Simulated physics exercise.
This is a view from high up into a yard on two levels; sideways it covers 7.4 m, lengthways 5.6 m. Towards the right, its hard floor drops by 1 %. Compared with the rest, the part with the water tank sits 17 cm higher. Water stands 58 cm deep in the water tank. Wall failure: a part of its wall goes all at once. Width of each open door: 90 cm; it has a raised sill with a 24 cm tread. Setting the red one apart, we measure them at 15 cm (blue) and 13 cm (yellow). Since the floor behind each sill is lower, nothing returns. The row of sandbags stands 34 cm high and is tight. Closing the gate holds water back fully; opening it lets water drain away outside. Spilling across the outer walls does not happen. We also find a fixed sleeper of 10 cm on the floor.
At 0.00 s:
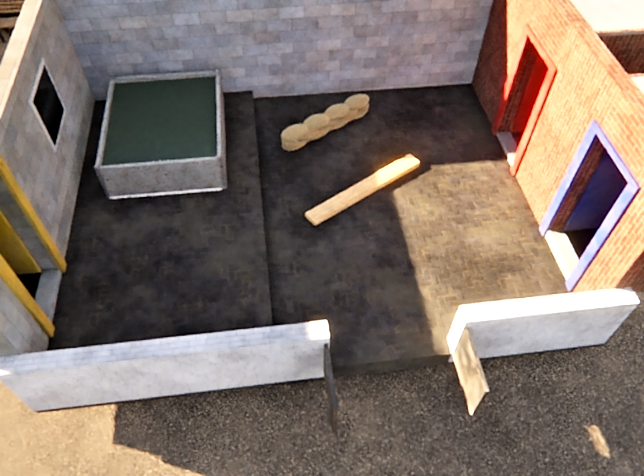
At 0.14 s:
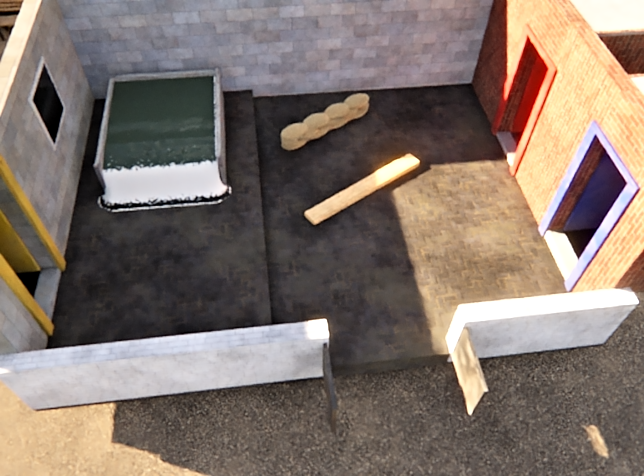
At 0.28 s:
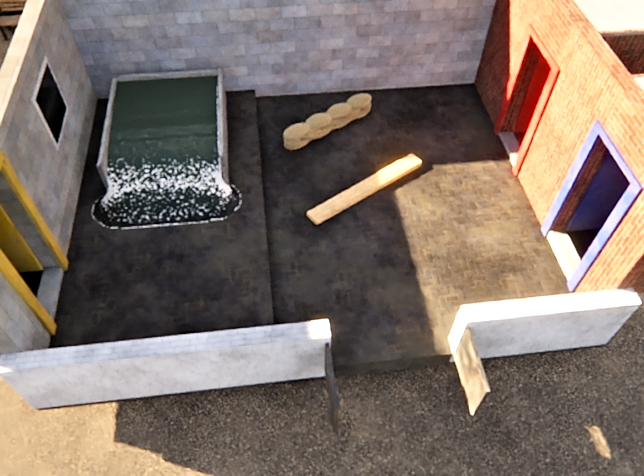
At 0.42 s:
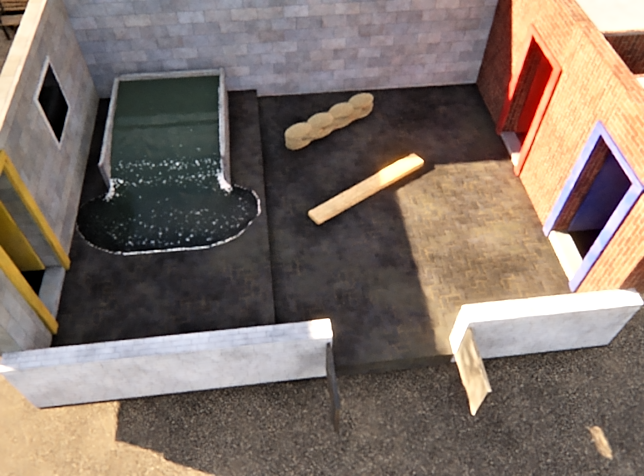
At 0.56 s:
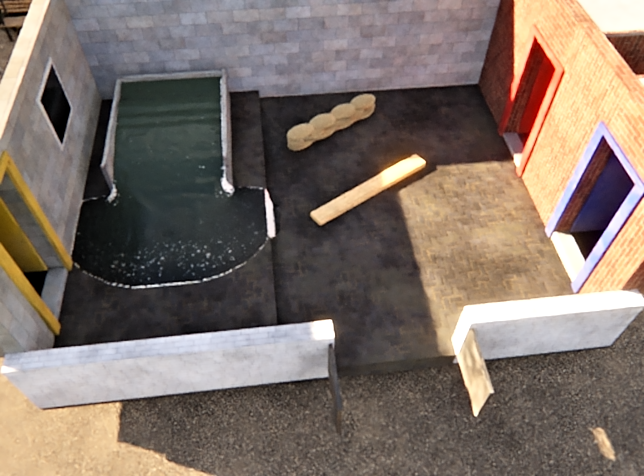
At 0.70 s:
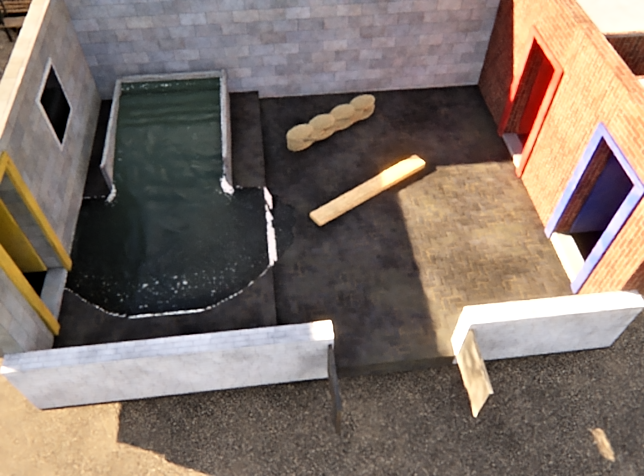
In a walled yard, a tank's front wall gives way and dark water spreads outward.
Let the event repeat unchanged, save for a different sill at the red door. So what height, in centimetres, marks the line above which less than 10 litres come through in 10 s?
The line is at about 7 cm of height.
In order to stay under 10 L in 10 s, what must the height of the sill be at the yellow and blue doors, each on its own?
Some 21 cm for yellow, some 16 cm for blue.
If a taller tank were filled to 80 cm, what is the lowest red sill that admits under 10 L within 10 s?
You'd need a step of close to 9.0 cm.
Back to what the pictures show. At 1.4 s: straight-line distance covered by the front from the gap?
Roughly 3.6 m.
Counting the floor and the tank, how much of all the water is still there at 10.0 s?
I'd put it at about 86 per cent.
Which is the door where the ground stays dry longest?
That would be the red one.
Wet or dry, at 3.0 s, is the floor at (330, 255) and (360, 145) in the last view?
First spot awash, second spot untouched.
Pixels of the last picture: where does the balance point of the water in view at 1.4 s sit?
(171, 191) or so.
After 1.4 s water covers 30 % of the floor, deepest (31 cm) near (48, 374); it has not reached the red door.
After 3.0 s water covers 35 % of the floor, deepest (29 cm) near (63, 372); it has not reached the red door.
After 10.0 s water covers 90 % of the floor, deepest (14 cm) near (480, 90); 7 cm at the red door, 5 litres in over its 8 cm sill.
At the red door as built, the water arrived by 5.1 s and peaked near 11 cm at 7.2 s.
With a sill of 6 cm, 15 litres would have come in within the 10 s; with 8 cm, 5 litres. So under 10 litres takes about 7 cm.
